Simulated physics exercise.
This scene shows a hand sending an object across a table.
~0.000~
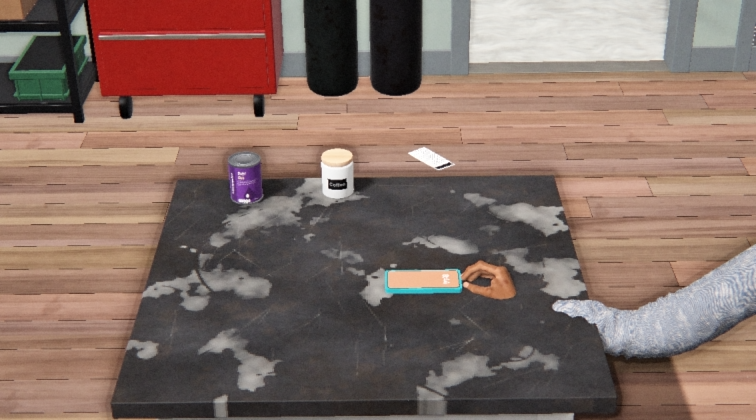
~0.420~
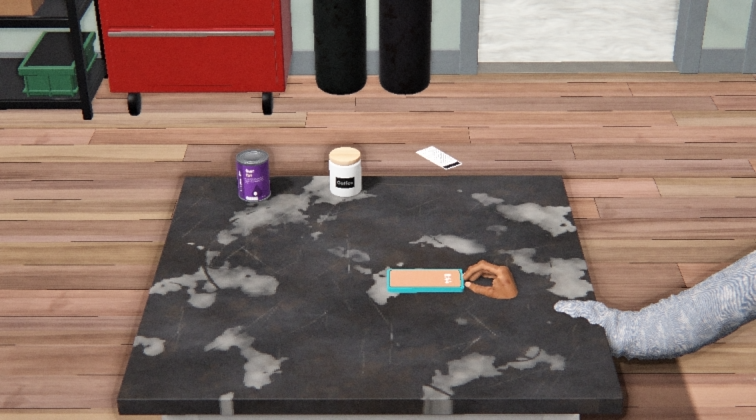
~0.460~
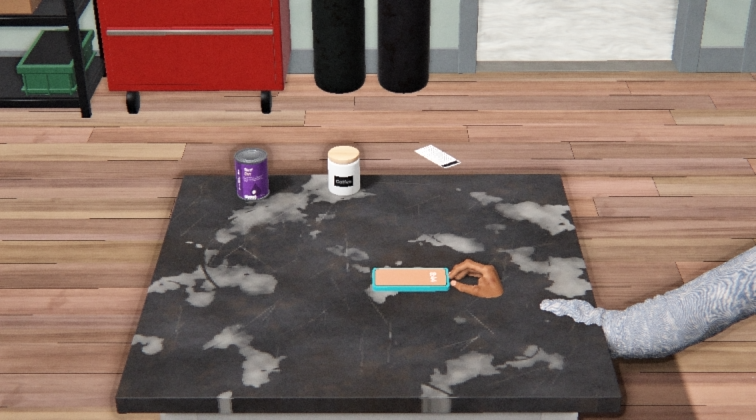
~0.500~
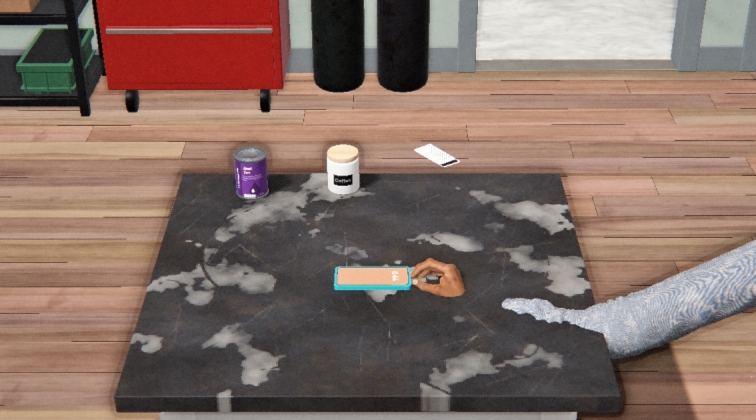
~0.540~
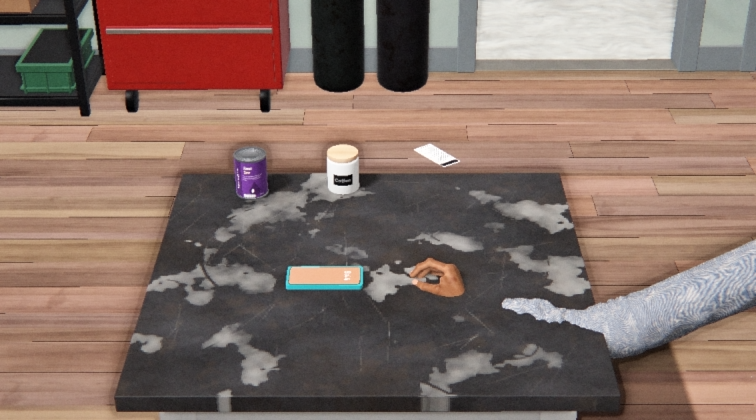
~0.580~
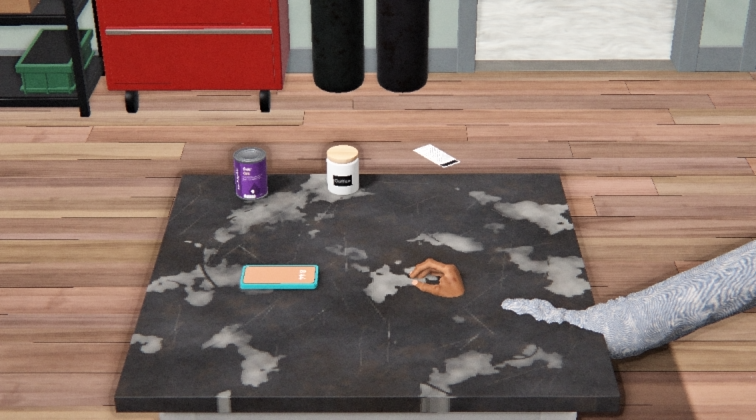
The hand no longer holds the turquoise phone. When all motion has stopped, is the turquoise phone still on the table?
No.
Around 0.68 s, turquoise phone displaced well along near (177, 279).
Around 0.88 s, turquoise phone now off the table.
Around 1.08 s, things are still on the move.
Around 1.28 s, as before.
Finally (1.3 s), off the table, turquoise phone.
